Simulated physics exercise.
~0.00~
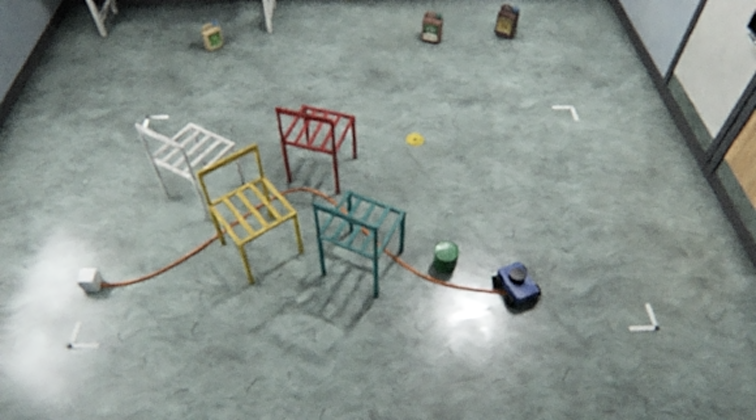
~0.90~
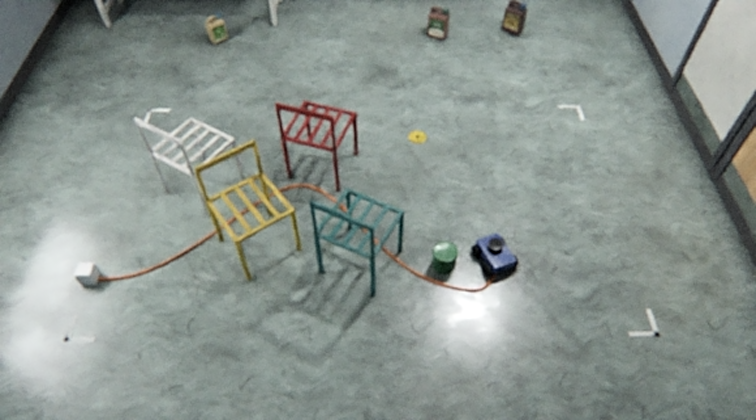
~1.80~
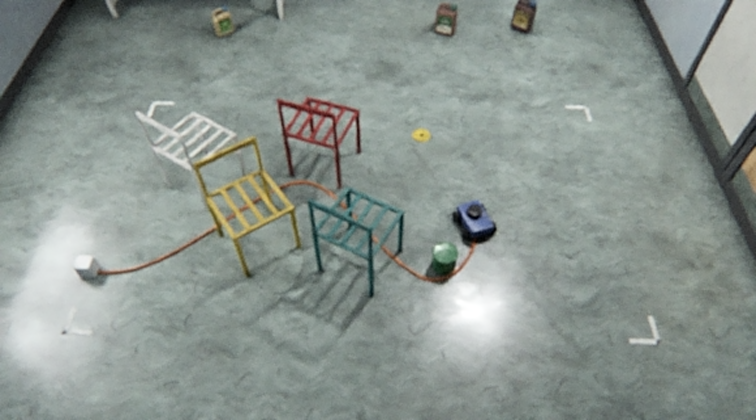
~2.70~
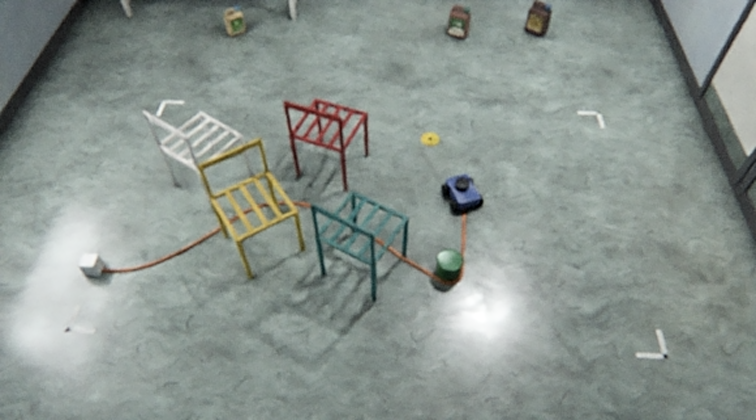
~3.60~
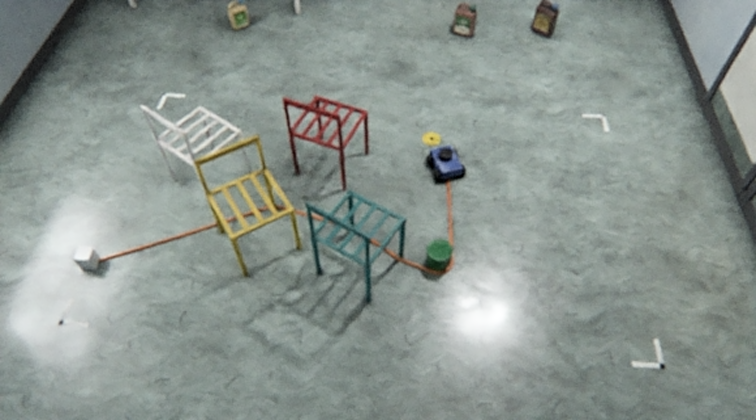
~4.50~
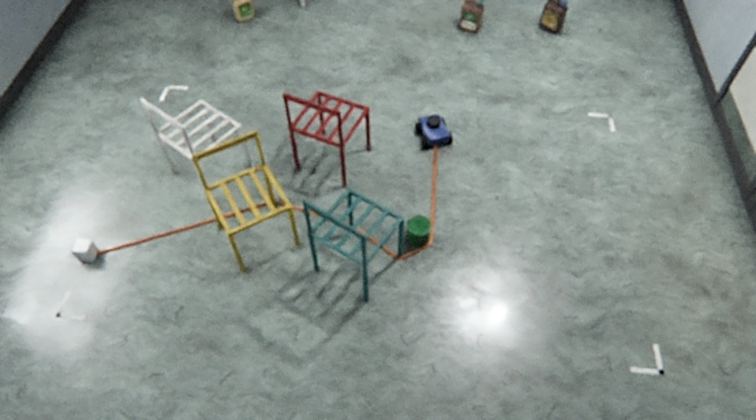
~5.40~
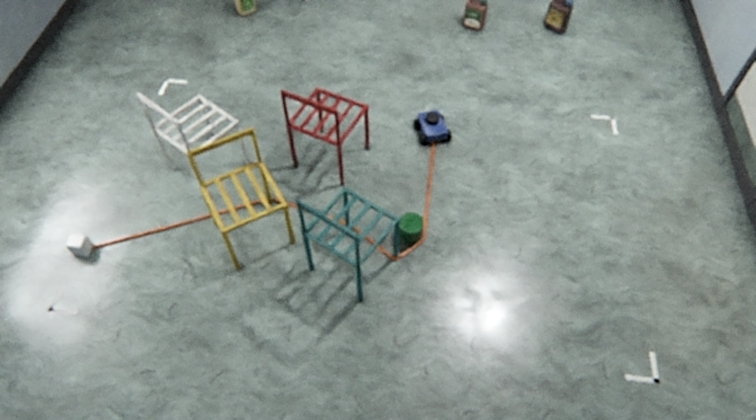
The video shows a small blue cart trailing an orange lead past four chairs on a grey floor, driving up and left to a yellow mark as the lead tightens and drags a green bin toward the teal chair, ending with the white block still attached.
